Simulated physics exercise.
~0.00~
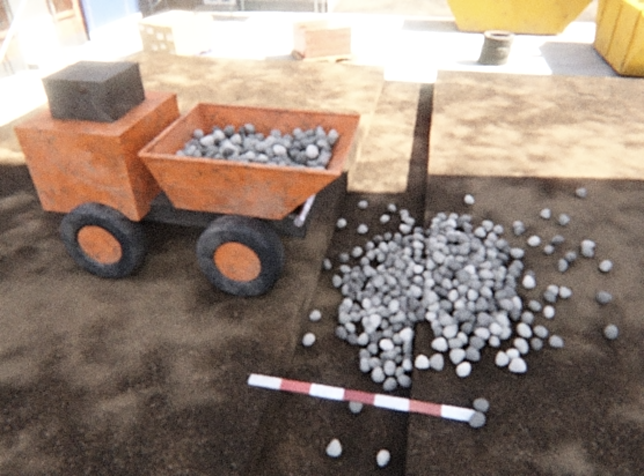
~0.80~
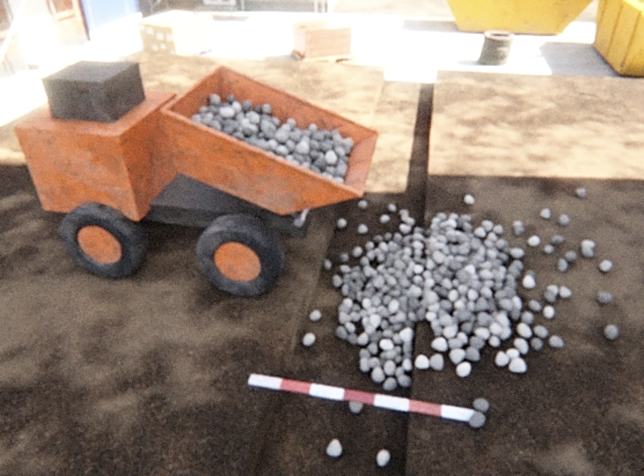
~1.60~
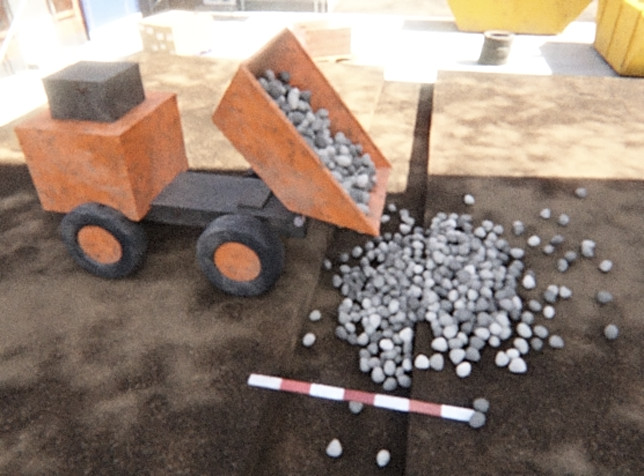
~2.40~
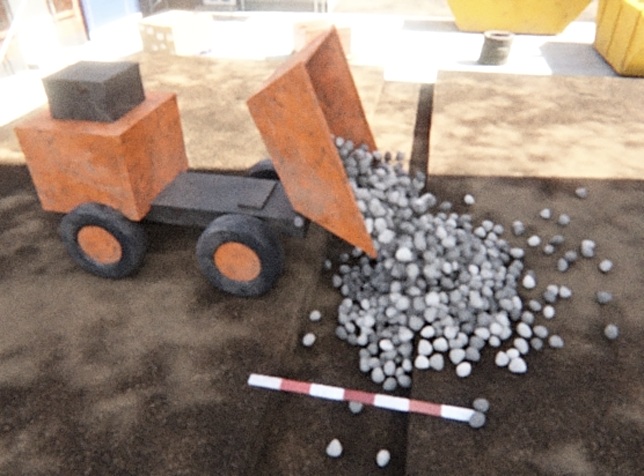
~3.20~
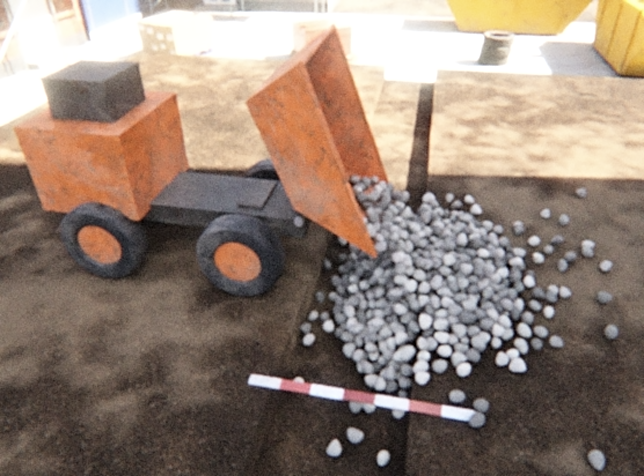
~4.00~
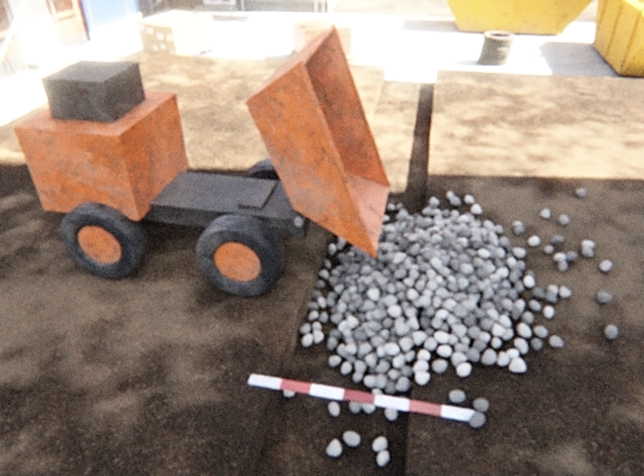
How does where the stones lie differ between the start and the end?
At the start the stones are split between the raised body of the dumper on the left and the loose heap on the right, while at the end they are all on the ground, so their middle has shifted to the right and a little lower.
An orange skip full of grey rounded stones sits on a small dumper at the left of a sunlit brown yard, seen from above and to the side by a still camera. To its right, a loose heap of similar stones lies across a dark trench, with a red and white striped bar in front and yellow containers behind. The skip tips steeply to the right, and its stones slide out onto the heap. A few roll forward around the bar. Finally the skip stays raised and empty beside a larger, fuller heap.
